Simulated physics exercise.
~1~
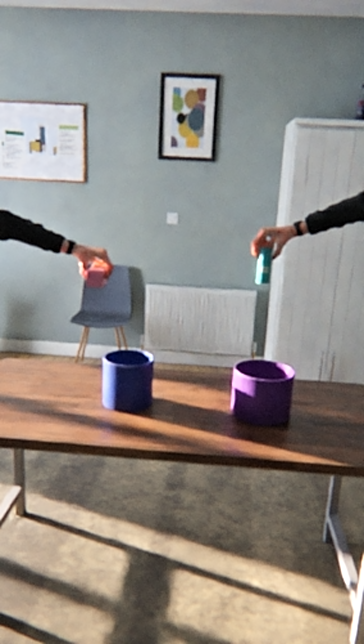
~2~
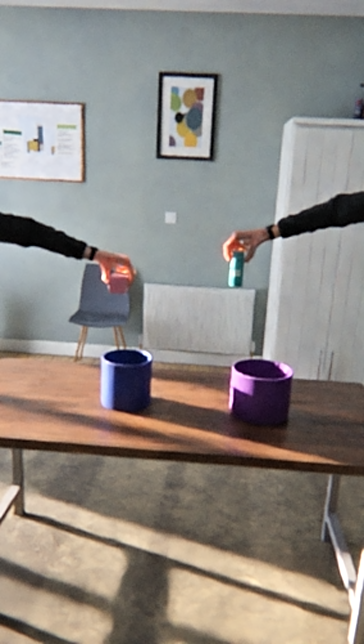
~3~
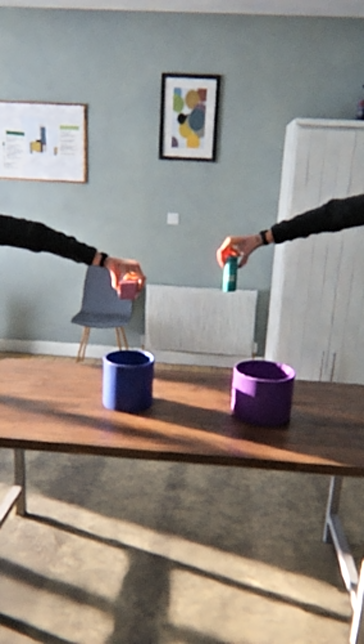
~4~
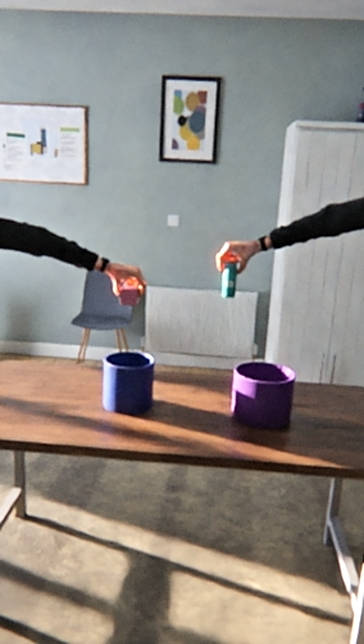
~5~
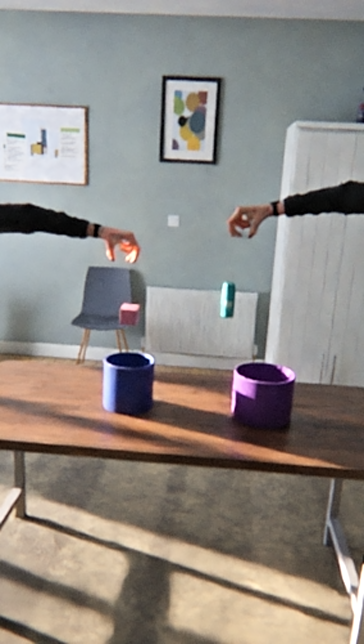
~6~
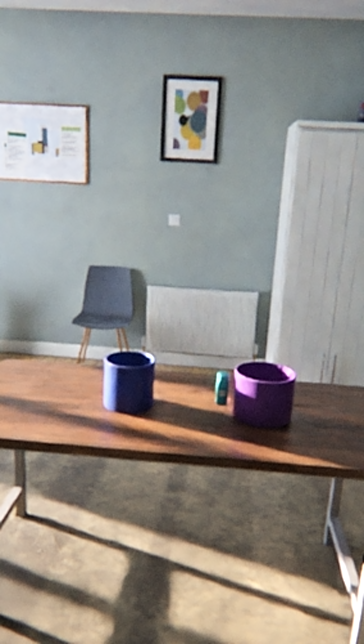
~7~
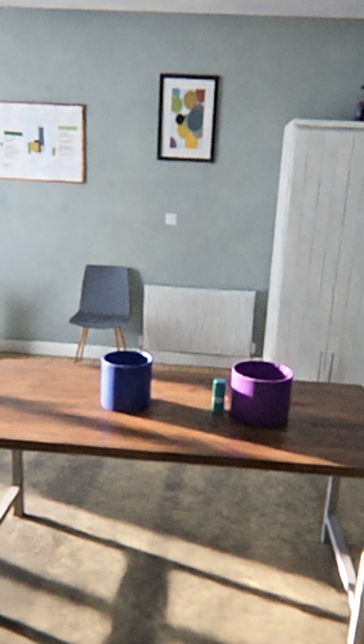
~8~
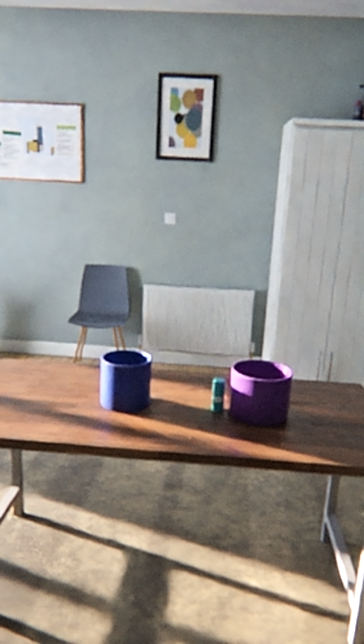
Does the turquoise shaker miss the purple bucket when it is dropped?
Yes, the turquoise shaker comes down to the left of the purple bucket and ends up standing on the table beside it.
